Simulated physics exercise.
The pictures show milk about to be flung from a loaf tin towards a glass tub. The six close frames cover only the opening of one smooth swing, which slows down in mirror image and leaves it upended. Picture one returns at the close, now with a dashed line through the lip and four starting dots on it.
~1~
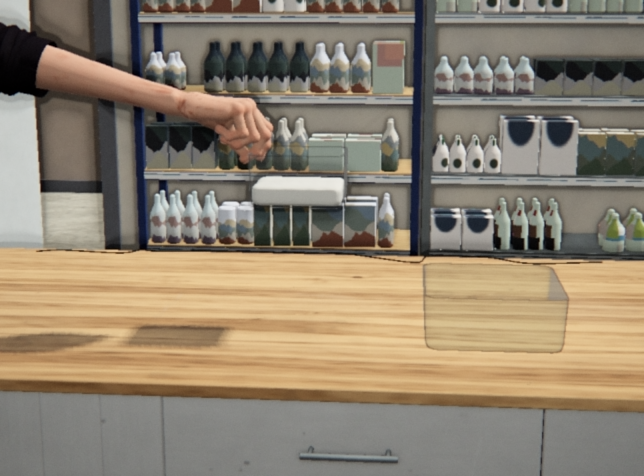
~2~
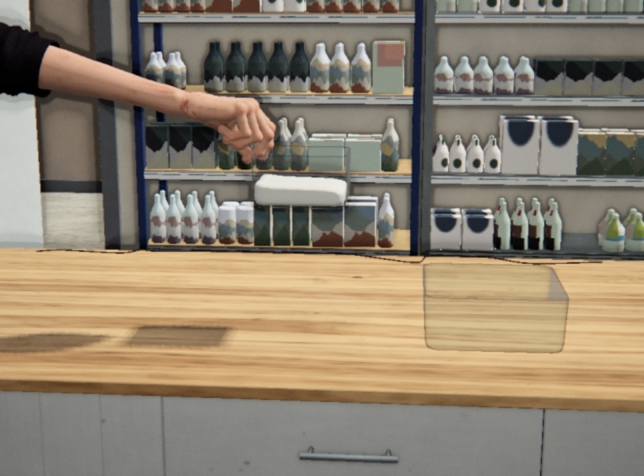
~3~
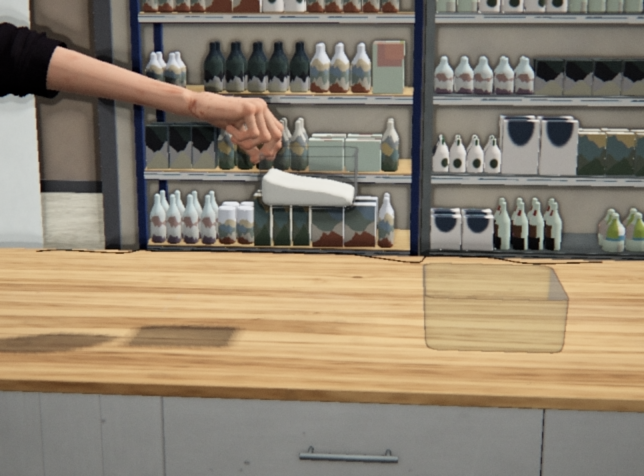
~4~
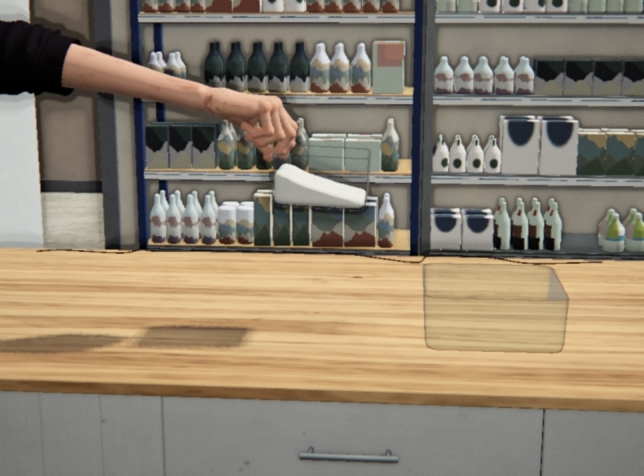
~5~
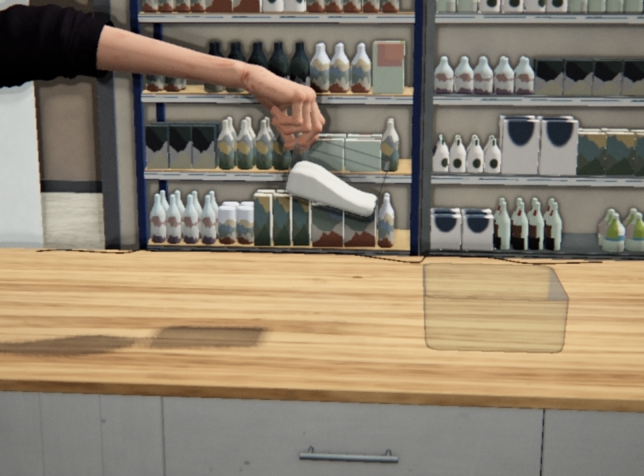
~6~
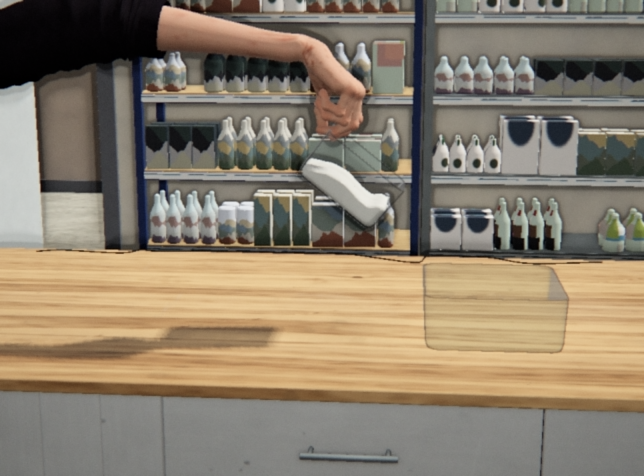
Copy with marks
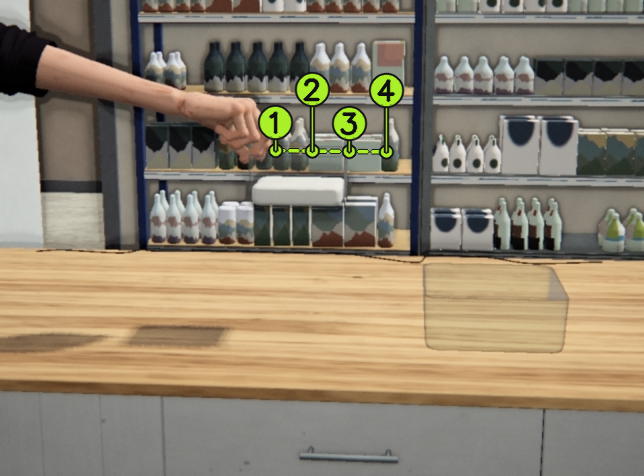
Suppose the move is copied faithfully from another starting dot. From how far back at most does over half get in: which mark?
2 will do.
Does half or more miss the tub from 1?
Yes, it does.
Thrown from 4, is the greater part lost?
No, not at all.
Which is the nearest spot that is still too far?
Spot 1.
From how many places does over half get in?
Three of them.
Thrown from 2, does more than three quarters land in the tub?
No, it does not.
In lime, 1 at (275, 150); 2 at (312, 151); 3 at (349, 151); 4 at (386, 152).
If 1 is chosen, about 19 % lands in the tub, 77 % falls short and 4 % goes beside or beyond.
If 2 is chosen, about 65 % lands in the tub, 22 % falls short and 13 % goes beside or beyond.
If 3 is chosen, about 76 % lands in the tub, 4 % falls short and 20 % goes beside or beyond.
If 4 is chosen, about 89 % lands in the tub, 7 % falls short and 5 % goes beside or beyond.
